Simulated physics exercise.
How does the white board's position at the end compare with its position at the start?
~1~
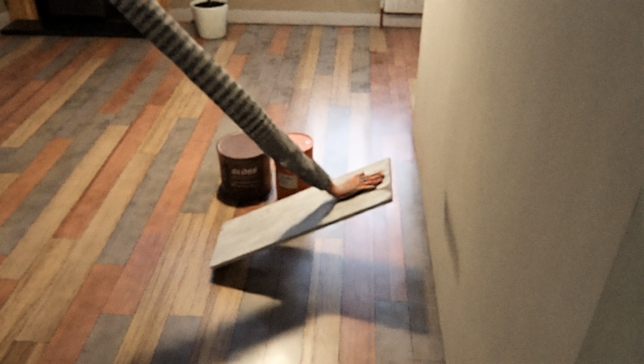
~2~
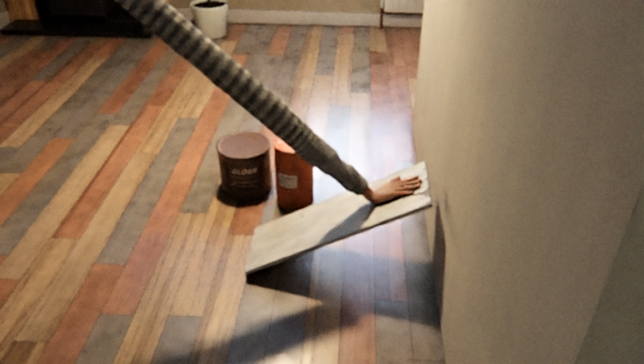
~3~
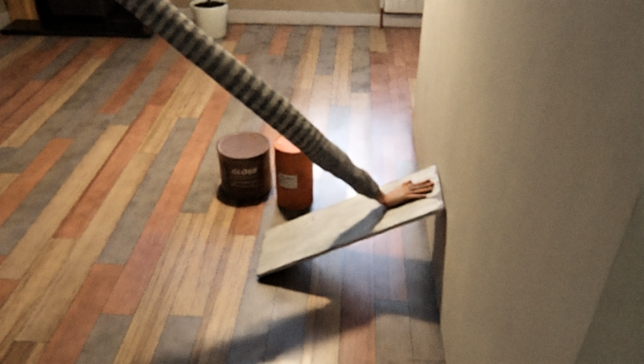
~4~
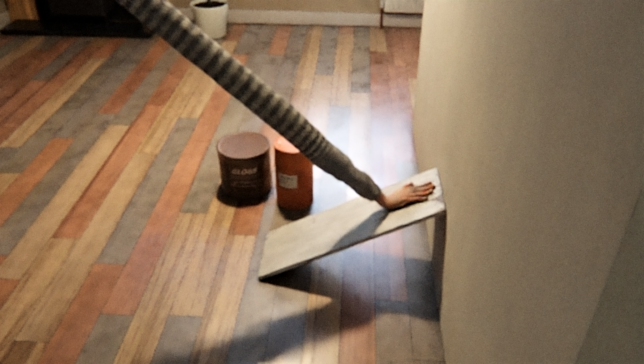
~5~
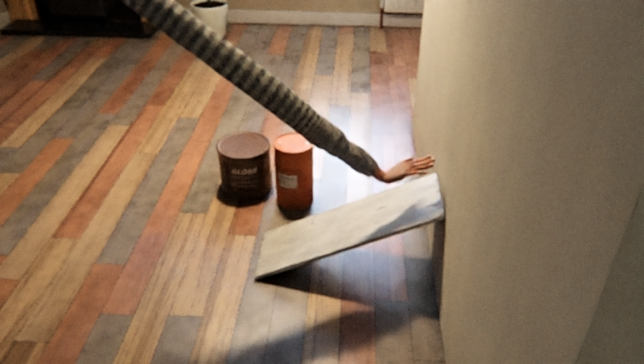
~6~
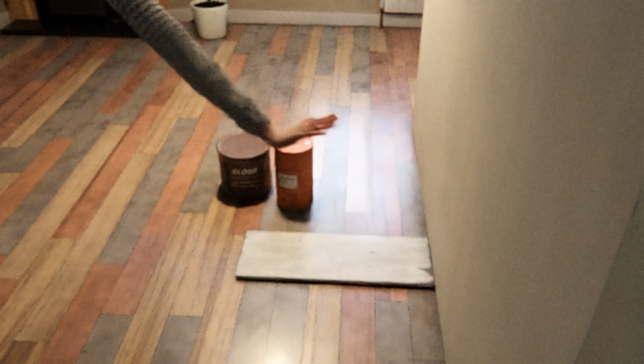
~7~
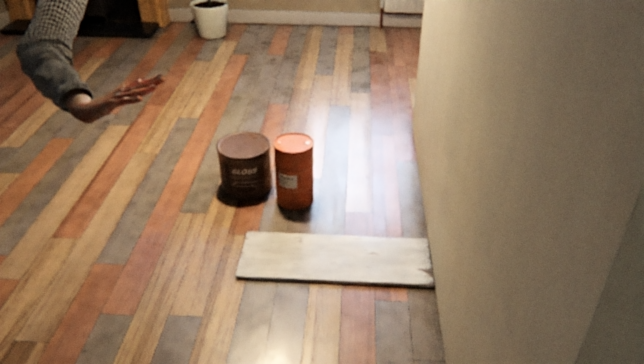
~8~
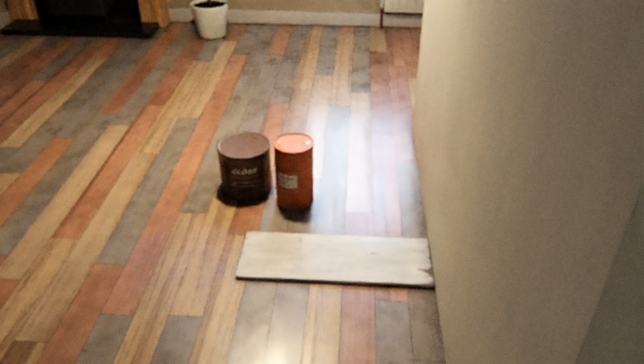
At the start the white board is held tilted above the floor by a hand, away from the wall. At the end it lies flat on the floor, lower and farther right, with its right end by the wall.
